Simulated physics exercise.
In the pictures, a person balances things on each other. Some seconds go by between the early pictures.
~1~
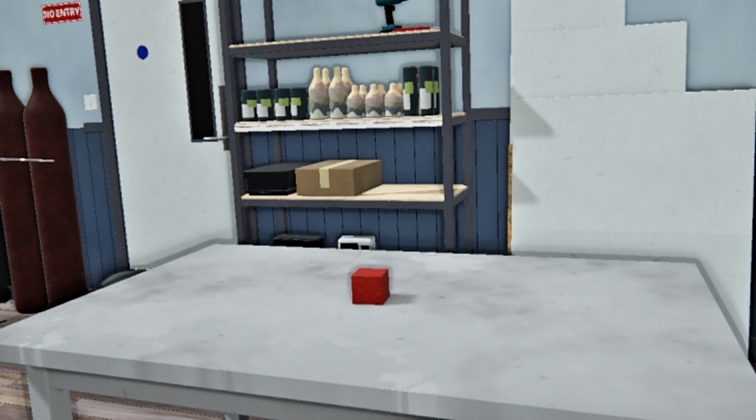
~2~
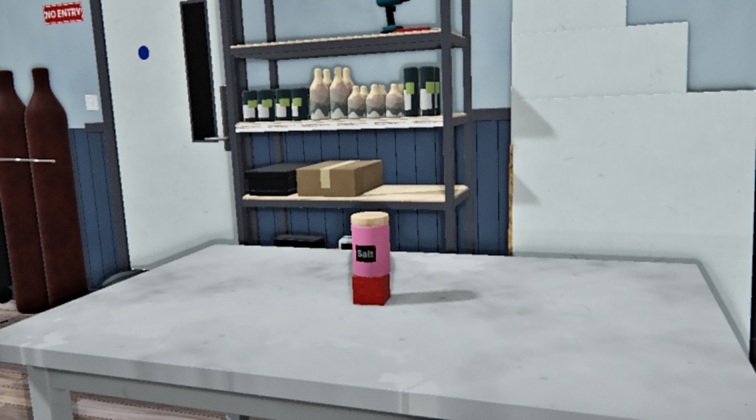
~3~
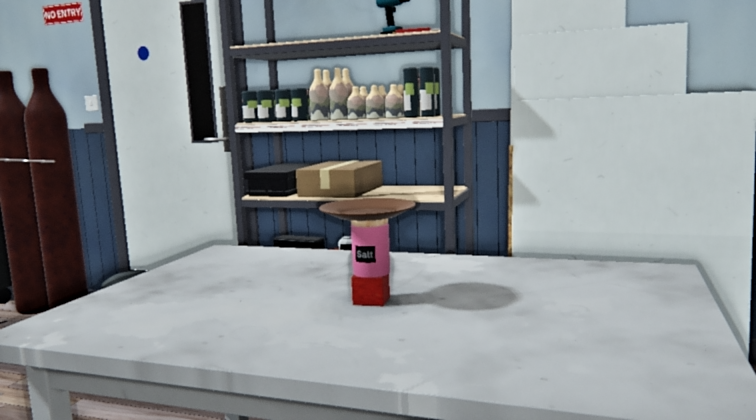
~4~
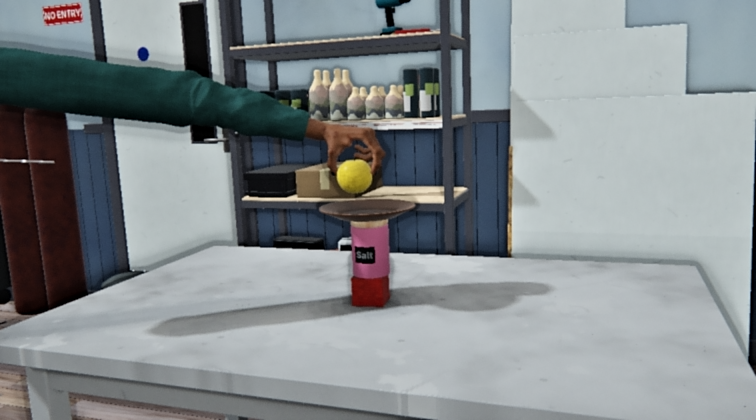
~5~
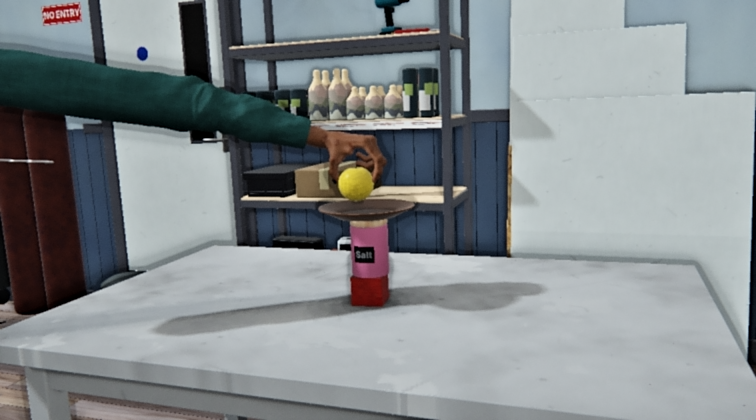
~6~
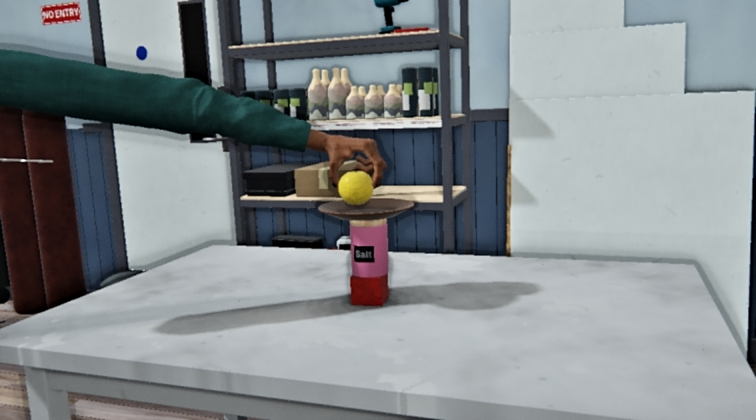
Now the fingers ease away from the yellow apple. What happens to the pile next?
The pile stays balanced.
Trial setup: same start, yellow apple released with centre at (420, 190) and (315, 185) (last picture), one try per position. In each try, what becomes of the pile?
Topples over, then topples over.
Then, 0.20 s past the last view, nothing moves.
Then, 0.30 s past the last view, yellow apple resting near (356, 188).
Finally, all 4 still in place. Final places as the last picture's camera would see them, yellow apple near (356, 188). The pile holds.
